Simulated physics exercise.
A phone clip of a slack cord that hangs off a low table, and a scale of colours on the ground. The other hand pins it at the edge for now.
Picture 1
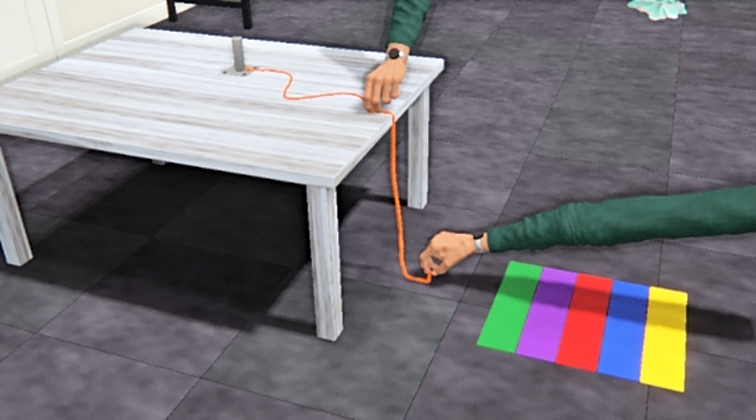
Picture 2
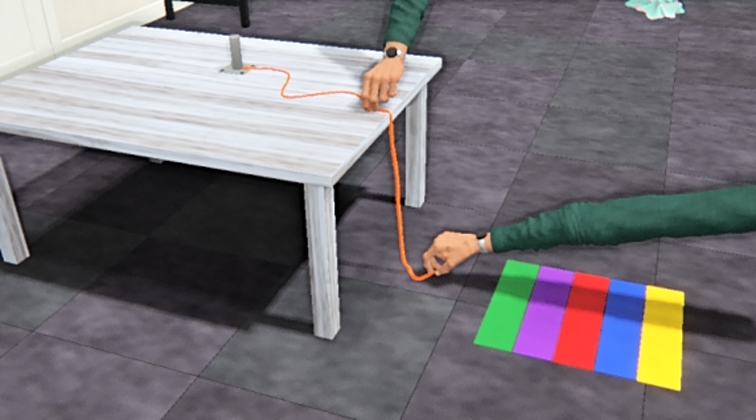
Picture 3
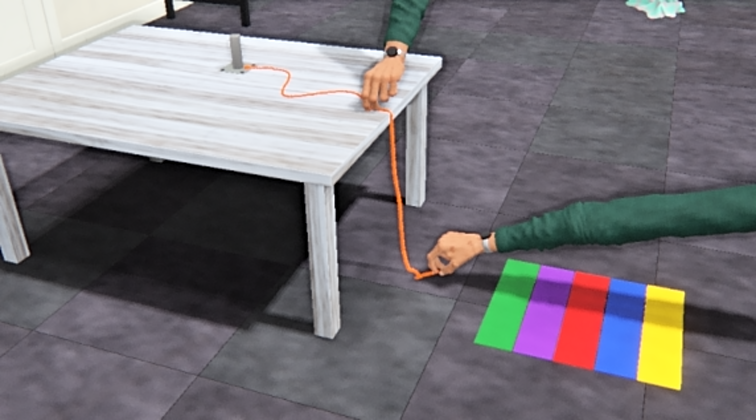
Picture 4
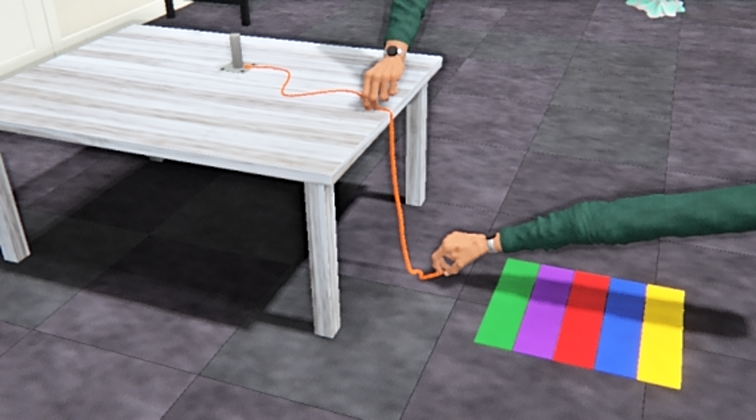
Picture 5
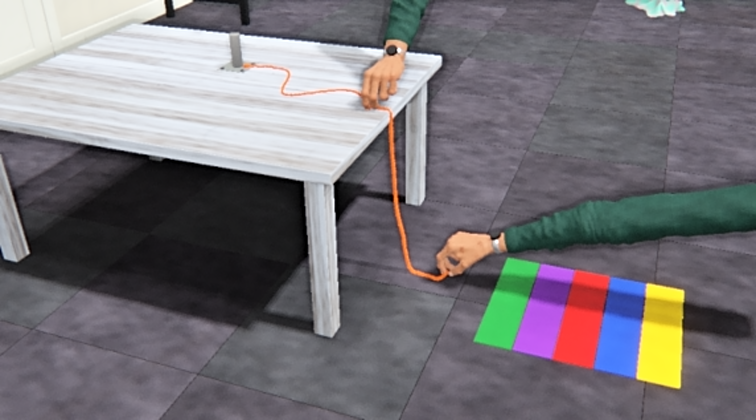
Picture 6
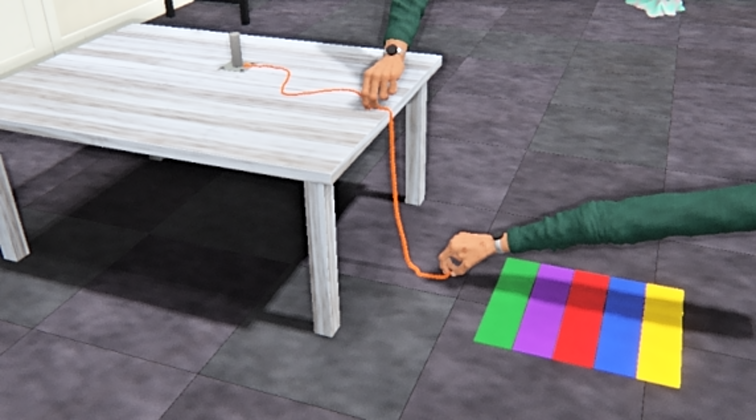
In this clip, one hand presses an orange cord against the edge of a low table while another, near the floor, draws its hanging end slightly right, beside a strip of green, purple, red, blue and yellow bands.
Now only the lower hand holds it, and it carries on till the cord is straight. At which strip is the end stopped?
The blue one.
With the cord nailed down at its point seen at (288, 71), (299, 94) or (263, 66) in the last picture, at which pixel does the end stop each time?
About (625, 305), (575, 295) and (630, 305).
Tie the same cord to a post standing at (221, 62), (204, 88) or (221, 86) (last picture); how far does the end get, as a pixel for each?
About (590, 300), (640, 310) and (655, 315).
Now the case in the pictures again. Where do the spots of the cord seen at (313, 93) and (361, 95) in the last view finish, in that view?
At (364, 93), then (411, 112).
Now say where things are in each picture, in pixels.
In the first frame, end (431, 271); green (502, 332); purple (540, 340); red (580, 349); blue (621, 358); yellow (663, 367).
In the second frame, end (435, 271); cord through (274, 70) (282, 93) (345, 92) (390, 116) (398, 190) (402, 253).
In the third frame, end (439, 271).
In the fourth frame, end (444, 271); cord through (275, 69) (282, 91) (345, 91) (390, 115) (396, 189) (405, 251).
In the fifth frame, end (448, 272).
In the sixth frame, end (450, 272); cord through (274, 68) (282, 90) (345, 90) (390, 114) (394, 187) (406, 251).
Soon after, end near (552, 292); over purple.
After that, end near (600, 302); over red.
At the stop, end near (631, 308); over blue. It halts on the blue strip.
